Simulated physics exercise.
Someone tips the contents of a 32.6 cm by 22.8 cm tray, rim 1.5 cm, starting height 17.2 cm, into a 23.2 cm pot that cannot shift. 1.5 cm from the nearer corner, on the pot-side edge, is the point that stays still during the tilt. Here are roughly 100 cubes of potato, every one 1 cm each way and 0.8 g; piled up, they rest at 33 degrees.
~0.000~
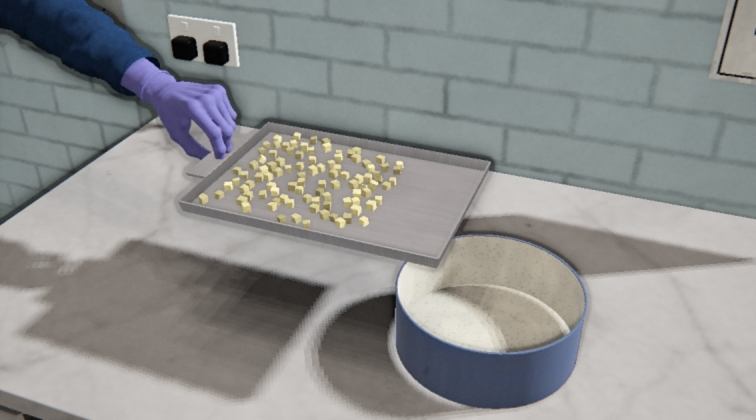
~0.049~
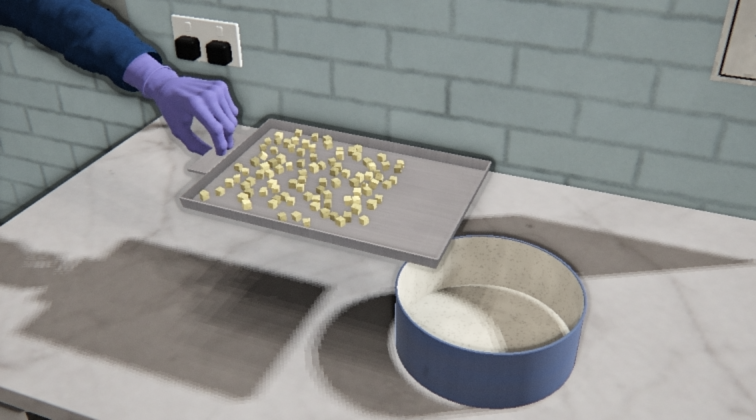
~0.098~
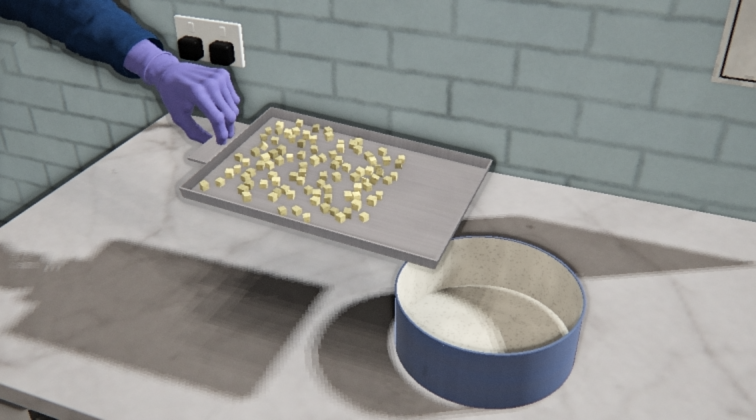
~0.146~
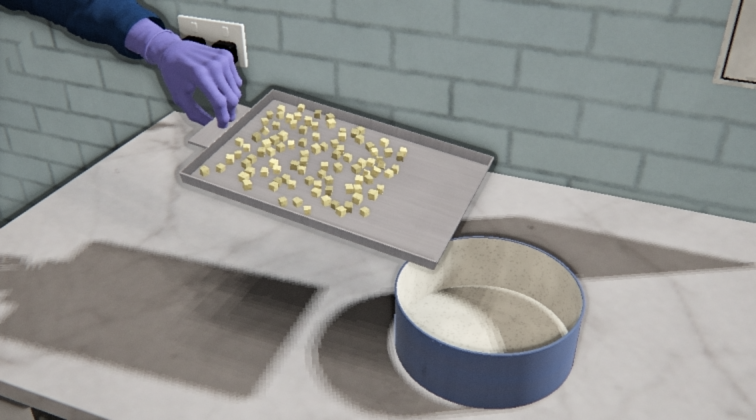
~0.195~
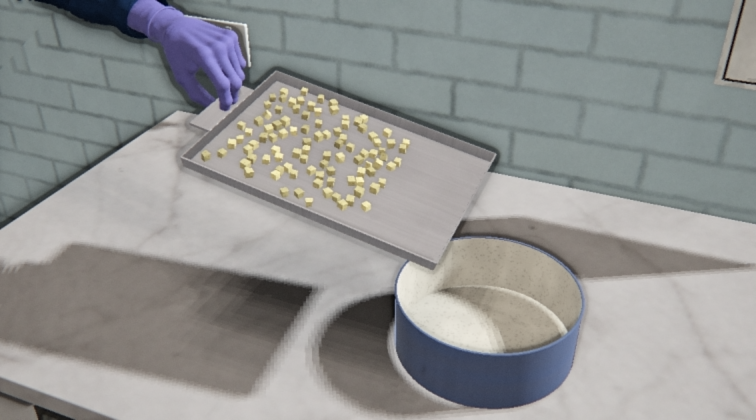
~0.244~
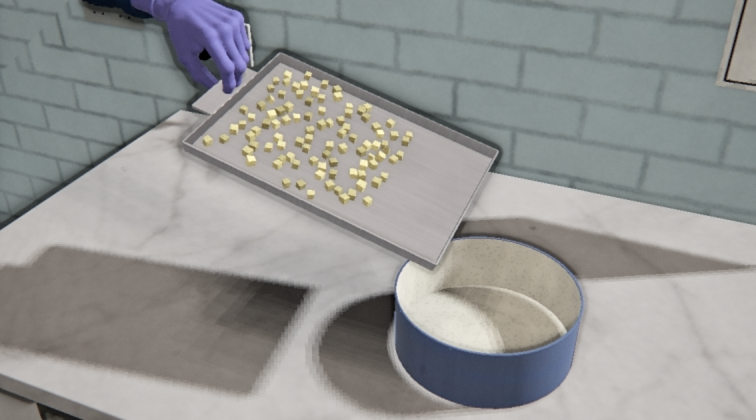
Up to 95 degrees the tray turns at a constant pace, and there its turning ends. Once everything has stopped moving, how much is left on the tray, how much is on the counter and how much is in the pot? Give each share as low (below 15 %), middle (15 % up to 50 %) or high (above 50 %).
Left on the tray - low, counter - middle, pot - high.
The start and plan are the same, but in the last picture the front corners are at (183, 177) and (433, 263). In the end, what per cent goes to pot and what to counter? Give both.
You'd end with pot at 0 and counter at 90.
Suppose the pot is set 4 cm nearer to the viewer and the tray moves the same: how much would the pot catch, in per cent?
I'd say some 95 per cent would end up there.
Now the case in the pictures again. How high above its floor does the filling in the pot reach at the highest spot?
Top level: Approx. 2.0 cm.
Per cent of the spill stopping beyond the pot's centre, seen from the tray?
Around 90 in a hundred.
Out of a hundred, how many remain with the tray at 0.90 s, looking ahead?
Value: About 35%.
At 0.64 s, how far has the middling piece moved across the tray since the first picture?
About 7 cm.
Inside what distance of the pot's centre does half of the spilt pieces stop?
About 26 cm.
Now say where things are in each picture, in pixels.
In the first frame, tray tilt 0 degrees, front corners at (181, 200) and (437, 257); middle of the pieces at (302, 177); pot at (490, 288).
In the second frame, tray tilt 1 degrees, front corners at (182, 197) and (436, 257); middle of the pieces at (303, 174).
In the third frame, tray tilt 4 degrees, front corners at (182, 187) and (436, 259), lowest corner right front; middle of the pieces at (303, 167).
In the fourth frame, tray tilt 8 degrees, front corners at (182, 172) and (435, 260), lowest corner right front; middle of the pieces at (305, 155).
In the fifth frame, tray tilt 13 degrees, front corners at (184, 156) and (436, 261), lowest corner right front; middle of the pieces at (307, 143).
In the sixth frame, tray tilt 18 degrees, front corners at (186, 141) and (435, 262), lowest corner right front; middle of the pieces at (310, 131); pot at (488, 290). Its pace works out near 95 degrees a second.
After 0.64 s, tilt 55 degrees; the tray holds 100 %, the pot 0 %.
After 0.90 s, tilt 80 degrees; the tray holds 35 %, the pot 20 %.
After 1.27 s, tilt 95 degrees; the tray holds 10 %, the pot 60 %.
In the end, at 2.4 s, tray 5 %, counter 30 %, pot 60 %.
